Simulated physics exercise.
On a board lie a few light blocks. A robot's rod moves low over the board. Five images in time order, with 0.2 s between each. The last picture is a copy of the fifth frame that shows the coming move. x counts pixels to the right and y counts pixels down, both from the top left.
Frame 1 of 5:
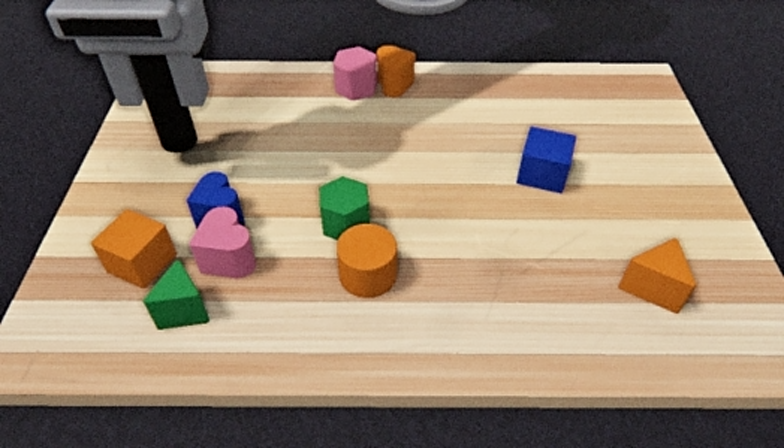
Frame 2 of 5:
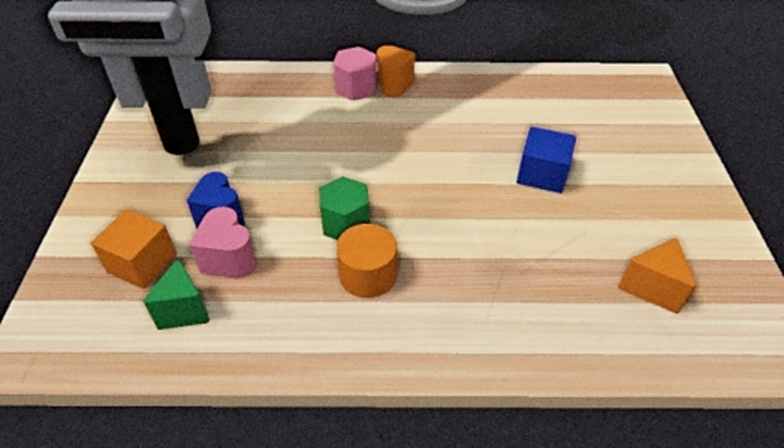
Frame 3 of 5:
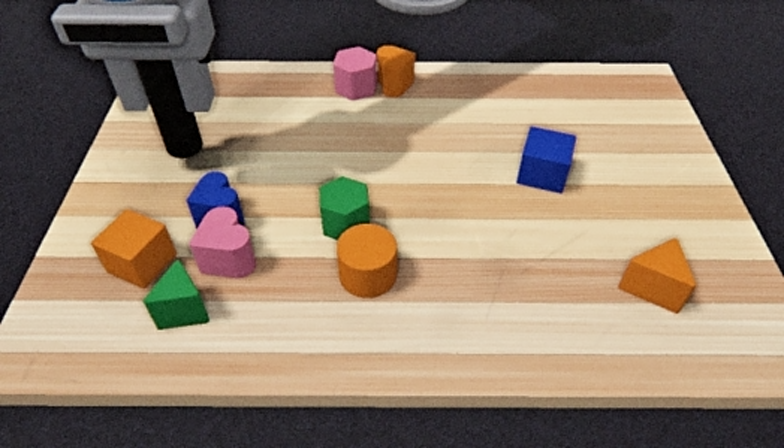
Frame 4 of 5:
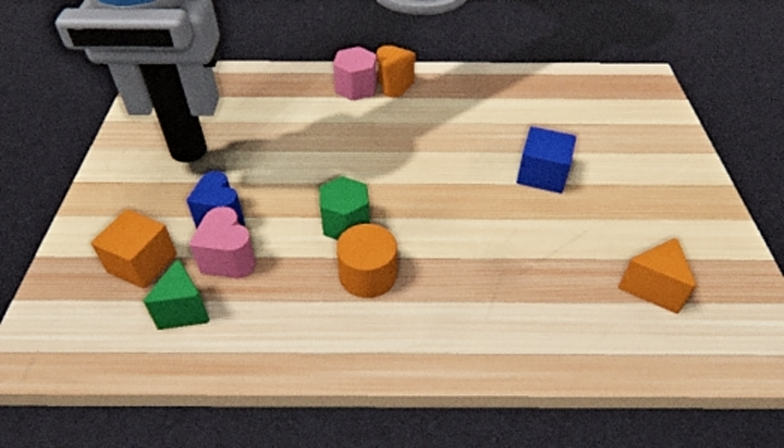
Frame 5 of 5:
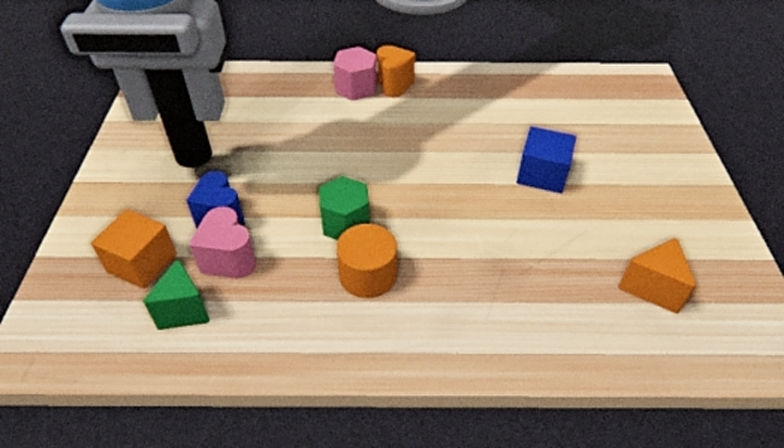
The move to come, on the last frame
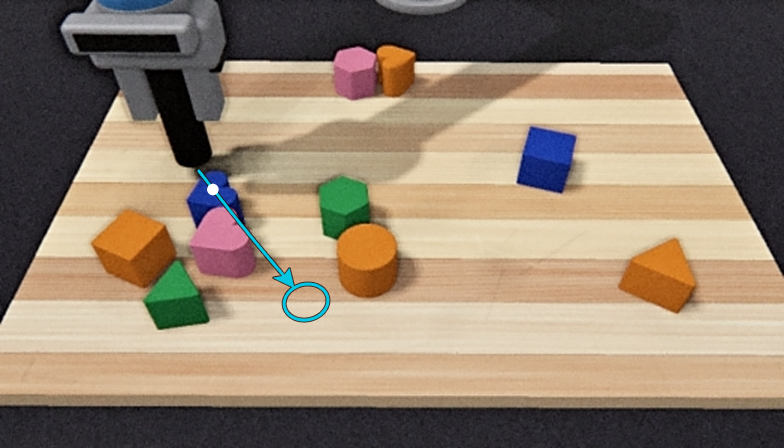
In the video, a robot's black rod moves slightly down and to the right over the upper left of a wooden board, nearing a blue heart block, while the orange, green, pink and blue blocks all stay still.
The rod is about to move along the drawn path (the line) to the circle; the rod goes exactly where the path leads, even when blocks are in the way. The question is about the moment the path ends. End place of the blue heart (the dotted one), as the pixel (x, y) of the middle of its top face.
By then it is at (330, 301).
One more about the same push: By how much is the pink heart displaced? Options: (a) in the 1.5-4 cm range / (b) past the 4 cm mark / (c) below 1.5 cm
Correct choice: B.
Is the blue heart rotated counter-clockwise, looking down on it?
Going by the path, no.
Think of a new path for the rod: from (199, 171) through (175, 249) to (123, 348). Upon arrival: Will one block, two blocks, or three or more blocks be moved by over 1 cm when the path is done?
Blocks displaced: 1.
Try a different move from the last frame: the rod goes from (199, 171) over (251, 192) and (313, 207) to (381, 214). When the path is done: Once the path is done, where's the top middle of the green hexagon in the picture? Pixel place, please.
Expect it around (400, 214).
The drawn path runs from (199, 171) directly to (306, 302); the dot is on the blue heart.
What follows on the original path. One third of the way, rod (225, 195); blue heart (233, 212); pink heart (225, 252), turned 35° clockwise.
Two thirds of the way, rod (262, 239); blue heart (282, 249), turned 35° clockwise; pink heart (232, 272), turned 95° clockwise.
At the end, rod (304, 288); blue heart (330, 301), turned 30° clockwise; pink heart (231, 273), turned 95° clockwise; orange circular block not moved.
